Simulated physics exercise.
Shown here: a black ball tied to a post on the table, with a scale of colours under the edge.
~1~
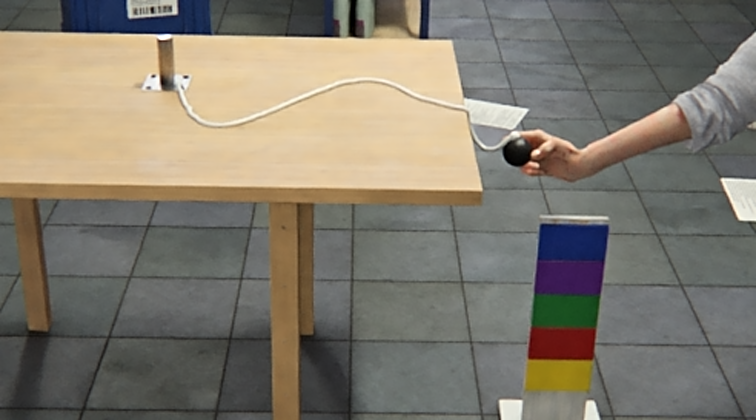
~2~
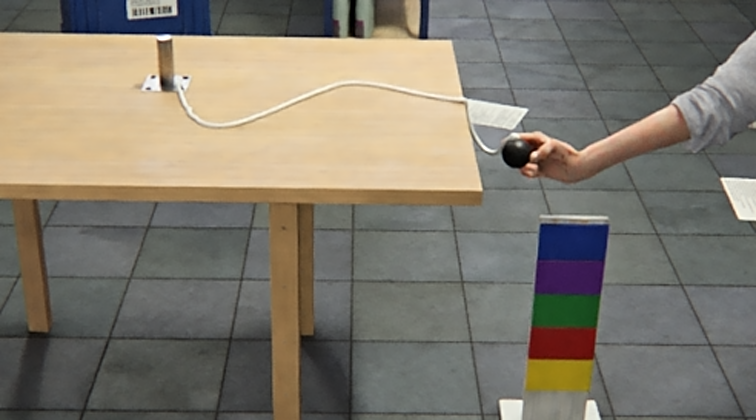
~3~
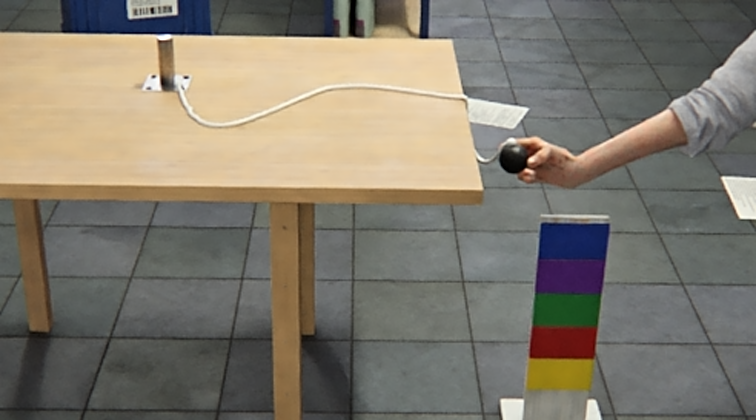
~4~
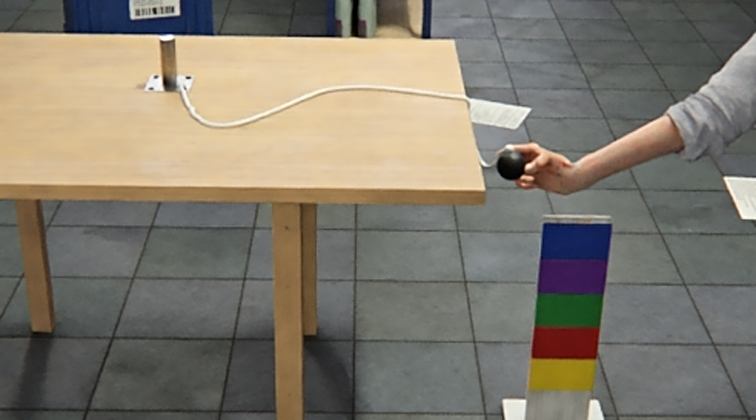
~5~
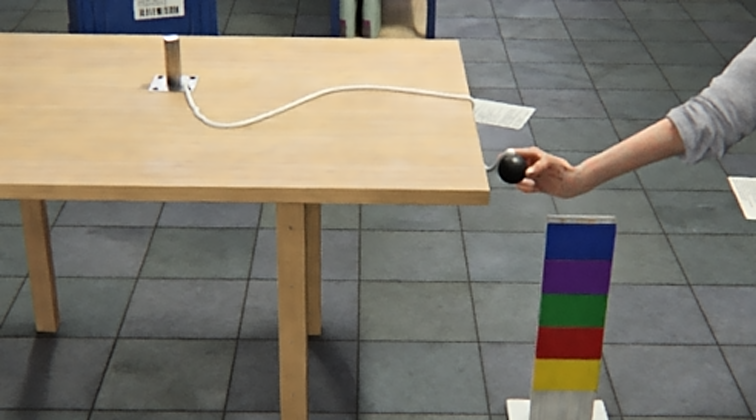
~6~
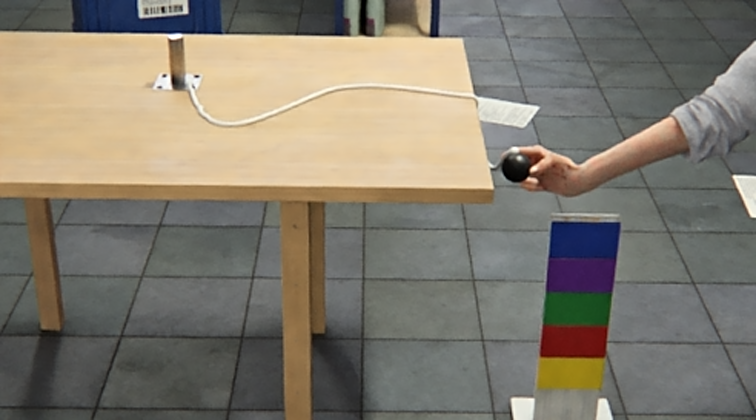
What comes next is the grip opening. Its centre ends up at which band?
At the red one.
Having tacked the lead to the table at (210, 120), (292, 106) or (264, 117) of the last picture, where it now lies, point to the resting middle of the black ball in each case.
Approximately (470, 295), (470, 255) and (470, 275) respectively.
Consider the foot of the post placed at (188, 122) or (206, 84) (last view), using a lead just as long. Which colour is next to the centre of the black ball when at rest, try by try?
Result per try, in order: Yellow / yellow.
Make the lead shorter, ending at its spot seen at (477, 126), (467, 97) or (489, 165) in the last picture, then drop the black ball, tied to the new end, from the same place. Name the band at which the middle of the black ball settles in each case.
Try 1 - purple; try 2 - blue; try 3 - green.
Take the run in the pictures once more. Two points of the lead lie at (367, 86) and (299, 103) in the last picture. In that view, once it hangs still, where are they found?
The first settles around (476, 115), the second around (401, 96).
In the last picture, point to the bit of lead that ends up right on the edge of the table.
That would be the bit at (355, 87).
Soon after, ball near (490, 307); level with green.
After that, ball near (445, 332); level with red.
And then, ball near (472, 321); level with red.
In the end, ball near (461, 326); level with red. At red.
